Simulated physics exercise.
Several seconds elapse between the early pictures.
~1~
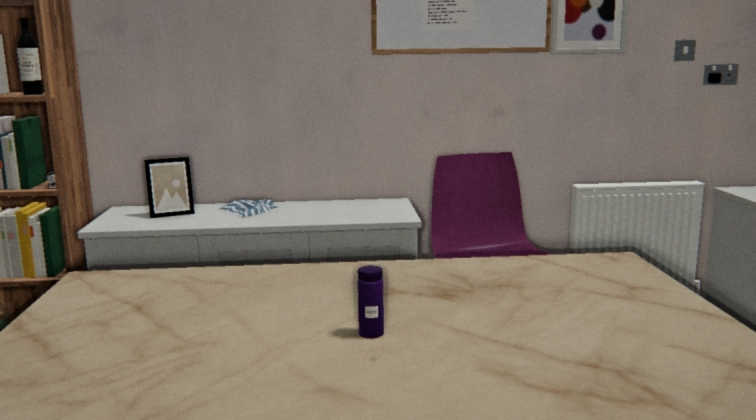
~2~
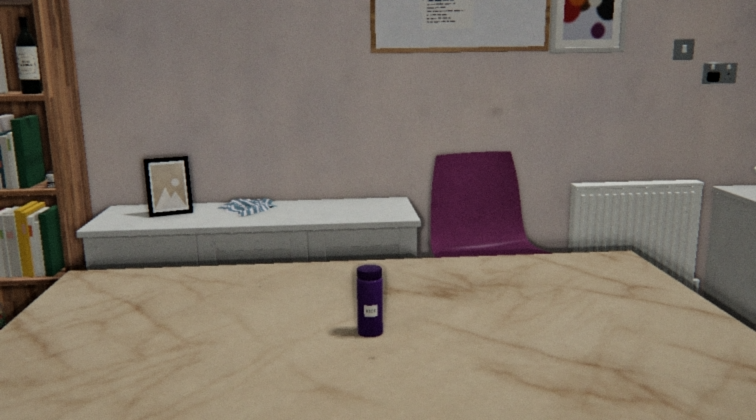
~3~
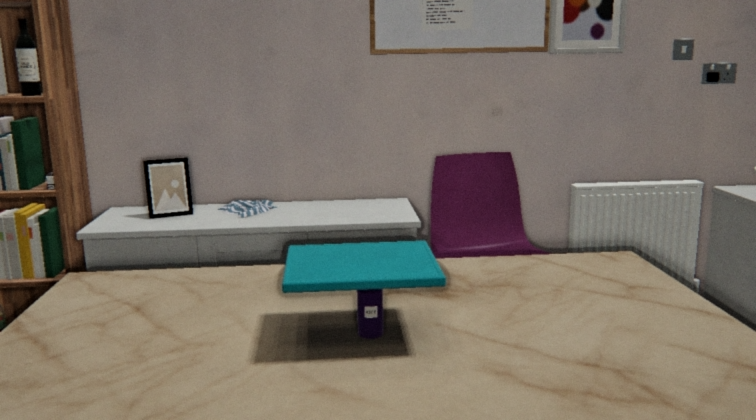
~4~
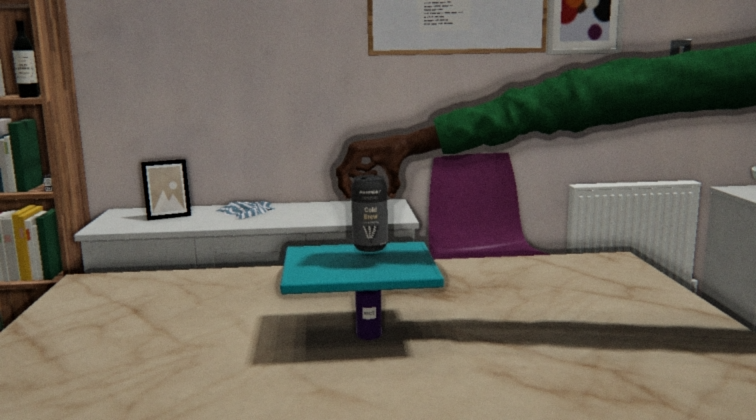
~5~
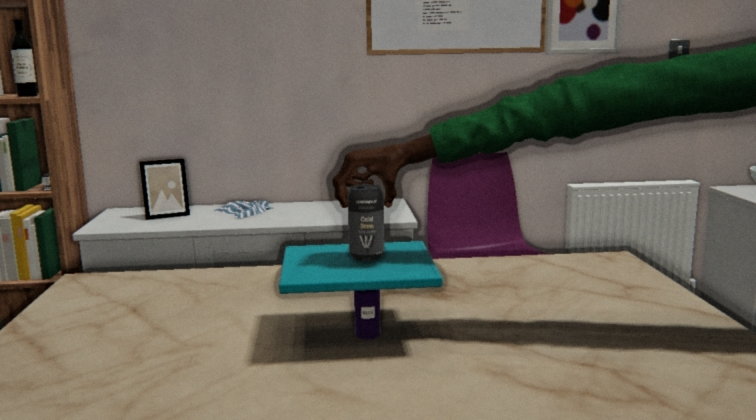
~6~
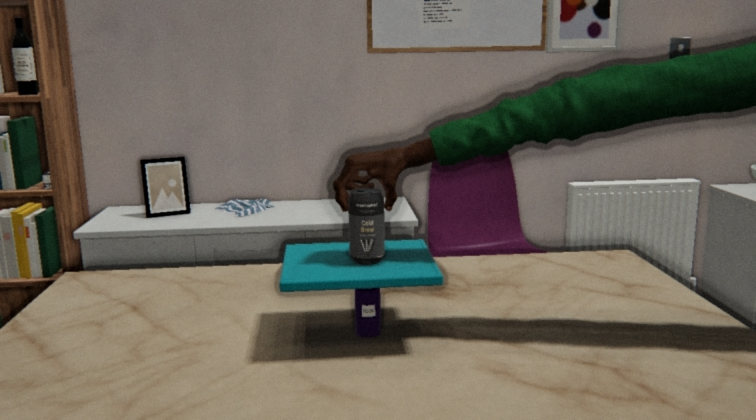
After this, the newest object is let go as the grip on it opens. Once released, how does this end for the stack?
It ends with the stack intact.
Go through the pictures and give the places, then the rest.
The last thing is not in view yet; purple shaker (371, 302), in the first picture.
The last thing is not in view yet; purple shaker (370, 301), in the second picture.
The last thing is not in view yet; purple shaker (370, 302), in the third picture.
Coming down; grey can (370, 214); purple shaker (368, 303), in the fourth picture.
Coming down; grey can (366, 223); purple shaker (367, 302), in the fifth picture.
Set down, still held; grey can (367, 226); purple shaker (368, 301), in the sixth picture.
Then, 0.20 s after the last picture, nothing has stirred.
Then, 0.50 s after the last picture, grey can resting near (367, 227).
At rest, all 3 in place. Seen from the same camera at the end, grey can near (367, 227). The stack stays up.
